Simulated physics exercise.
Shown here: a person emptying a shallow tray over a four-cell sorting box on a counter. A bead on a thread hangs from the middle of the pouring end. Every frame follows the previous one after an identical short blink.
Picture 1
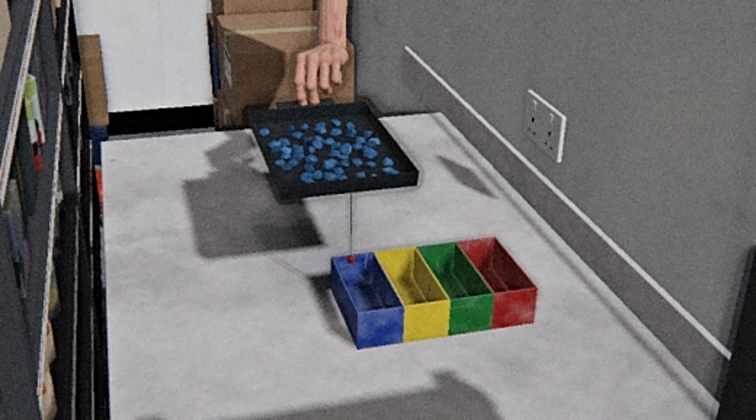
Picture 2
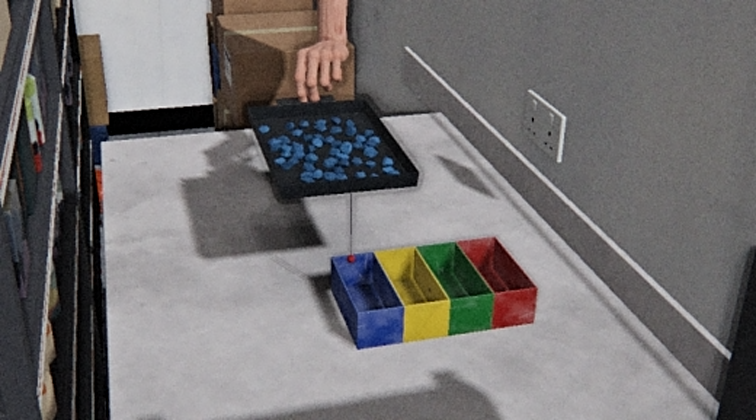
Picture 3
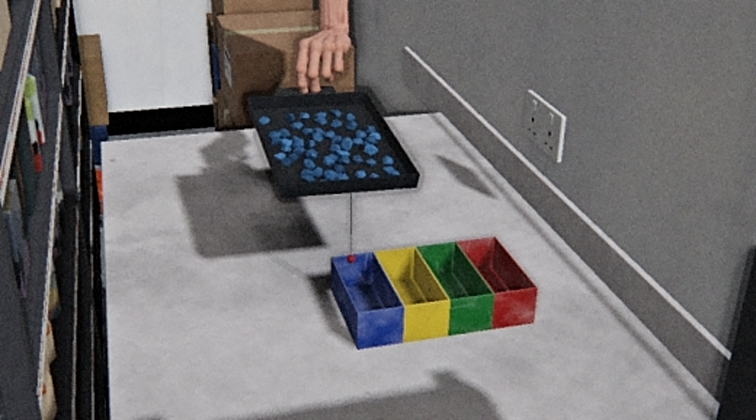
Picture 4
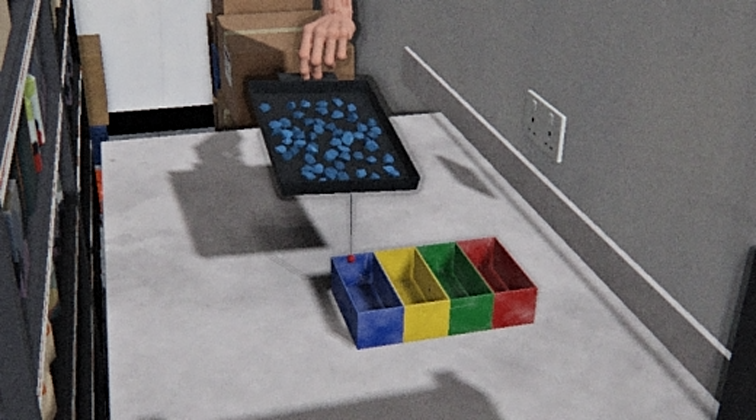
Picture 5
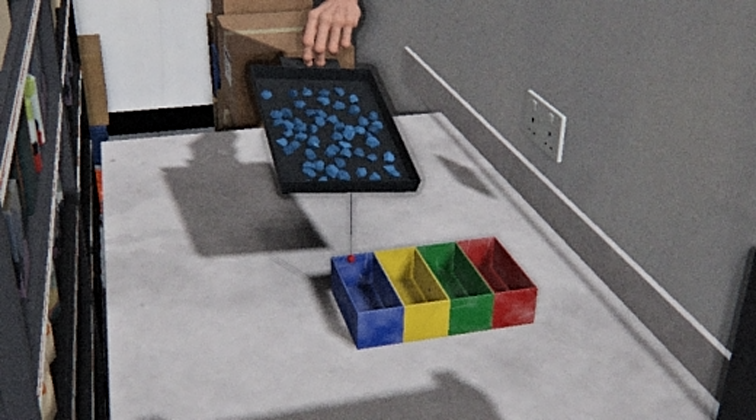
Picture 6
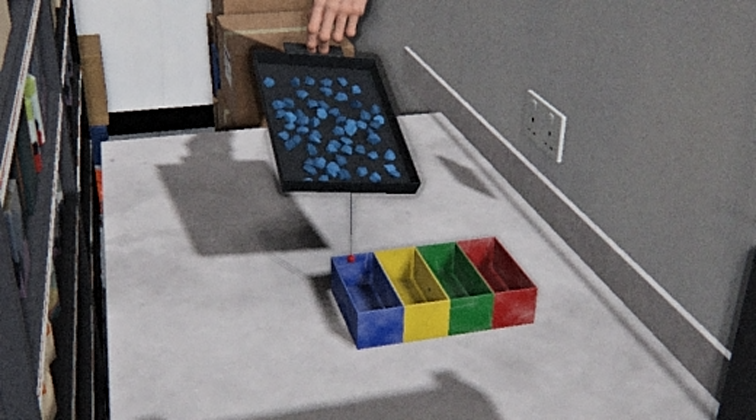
A hand raises the back of a dark tray of blue stones above a coloured box.
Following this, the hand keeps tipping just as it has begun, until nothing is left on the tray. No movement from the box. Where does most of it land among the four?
Most of it lands in the yellow cell.
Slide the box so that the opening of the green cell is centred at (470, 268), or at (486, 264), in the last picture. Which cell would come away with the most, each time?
The first time it is the yellow cell; the second time it is that blue cell.
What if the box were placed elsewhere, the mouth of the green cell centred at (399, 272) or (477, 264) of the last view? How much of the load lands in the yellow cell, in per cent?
About 10 per cent, then about 40 per cent.
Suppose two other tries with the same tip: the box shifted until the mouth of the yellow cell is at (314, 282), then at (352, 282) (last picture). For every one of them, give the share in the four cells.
The first comes to 80 percent and the second to 100 percent.
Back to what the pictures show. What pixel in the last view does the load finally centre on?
Roughly at pixel (409, 306).
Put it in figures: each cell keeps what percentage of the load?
In per cent: The blue cell gets 10, the yellow cell 80, the green cell 10 and the red cell 0.
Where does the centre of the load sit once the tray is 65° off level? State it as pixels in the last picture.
Centre estimate: (385, 170).
Shortly afterwards, tray tipped steeply; all but a few on the tray; only a few falling or outside the box.
Next, tray tipped past a quarter turn; near a third on the tray; near half in the yellow cell; a little in the green cell; only a few in the blue cell; a little falling or outside the box.
Some moments later, tray tipped past a quarter turn; the bulk in the yellow cell; a little in the blue cell; a little in the green cell.
In the end, tray tipped past a quarter turn; the bulk in the yellow cell; a little in the blue cell; a little in the green cell; none at all in the red cell.
